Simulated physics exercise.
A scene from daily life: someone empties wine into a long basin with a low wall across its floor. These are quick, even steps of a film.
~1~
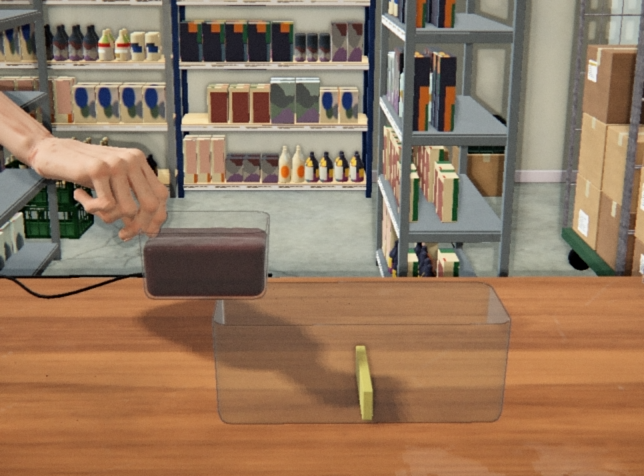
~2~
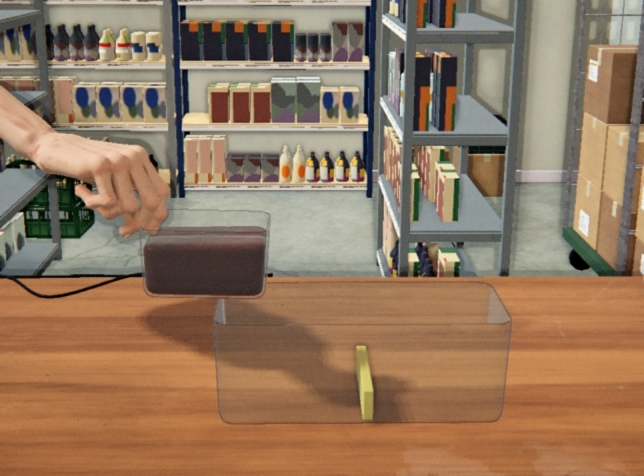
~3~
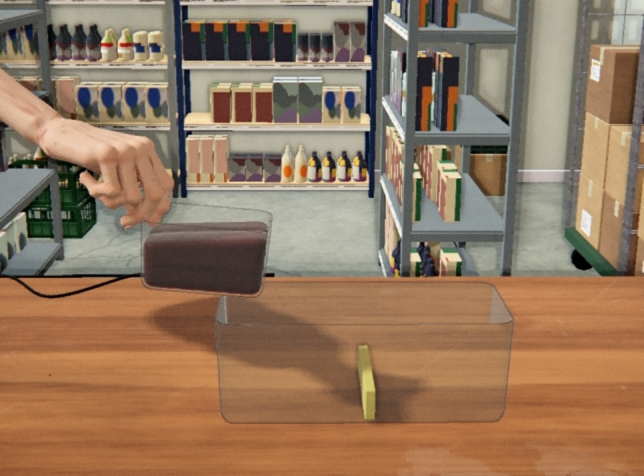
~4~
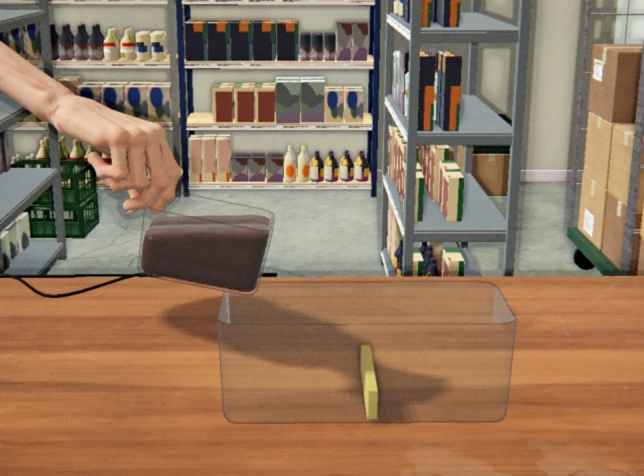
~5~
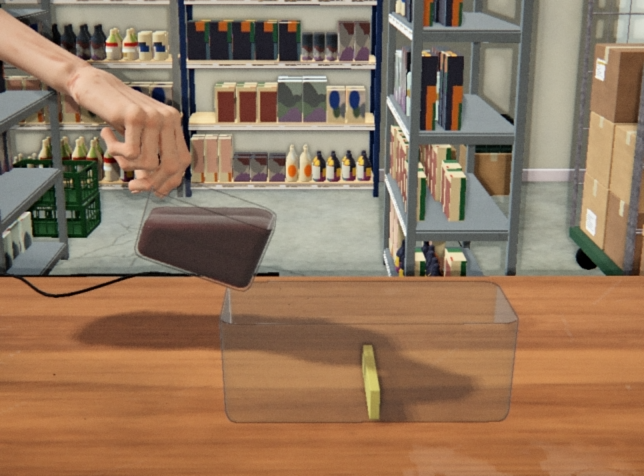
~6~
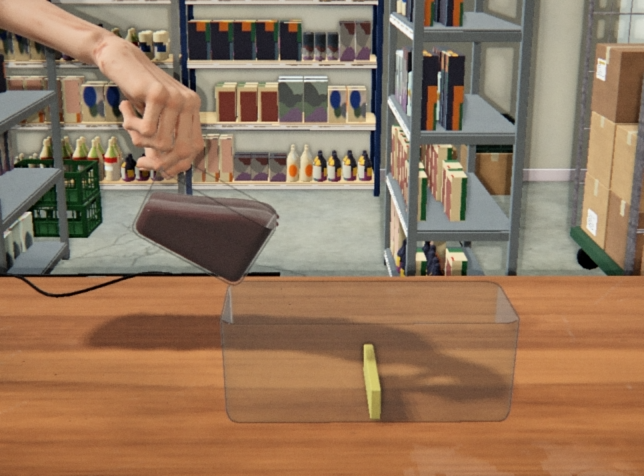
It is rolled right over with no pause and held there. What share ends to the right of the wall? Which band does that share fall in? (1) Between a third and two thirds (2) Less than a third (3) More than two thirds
Between a third and two thirds.
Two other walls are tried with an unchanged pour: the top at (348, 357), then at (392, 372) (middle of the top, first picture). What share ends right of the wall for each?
First try close to 70 percent, second try close to 25 percent.
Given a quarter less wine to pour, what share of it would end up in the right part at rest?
It comes to 45 per cent or so.
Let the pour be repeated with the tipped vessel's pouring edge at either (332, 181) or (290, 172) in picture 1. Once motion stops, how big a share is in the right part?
Close to 75 in a hundred, then close to 70 in a hundred.
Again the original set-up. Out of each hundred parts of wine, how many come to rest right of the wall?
55 %.
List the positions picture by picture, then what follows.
It leans 0°; its right rim is at (268, 224); the wine meets the walls at (147, 237) and (267, 237); the long basin's rim runs from (217, 304) to (501, 303); the wall's top is at (364, 369), in the first frame.
It leans 1°; its right rim is at (269, 224); the wine meets the walls at (148, 237) and (267, 235), in the second frame.
It leans 5°; its right rim is at (271, 223); the wine meets the walls at (148, 233) and (268, 230), in the third frame.
It leans 12°; its right rim is at (273, 223); the wine meets the walls at (148, 226) and (271, 224), in the fourth frame.
It leans 20°; its right rim is at (274, 223); the wine meets the walls at (148, 215) and (273, 218), in the fifth frame.
It leans 30°; its right rim is at (275, 223); the wine meets the walls at (146, 200) and (275, 215); 2 per cent is over the edge, in the sixth frame.
A moment on, the tilt is 86° and 50 per cent is still to pour, 9 is left of the wall and 0 right of it.
Next, the tilt is 94° and 9 per cent is still to pour, 20 is left of the wall and 53 right of it.
Then the tilt is 94° and 3 per cent is still to pour, 31 is left of the wall and 57 right of it.
Later the tilt is 94° and 2 per cent is still to pour, 40 is left of the wall and 56 right of it.
Finally, 43 per cent lies left of the wall, 55 right of it and 2 outside.
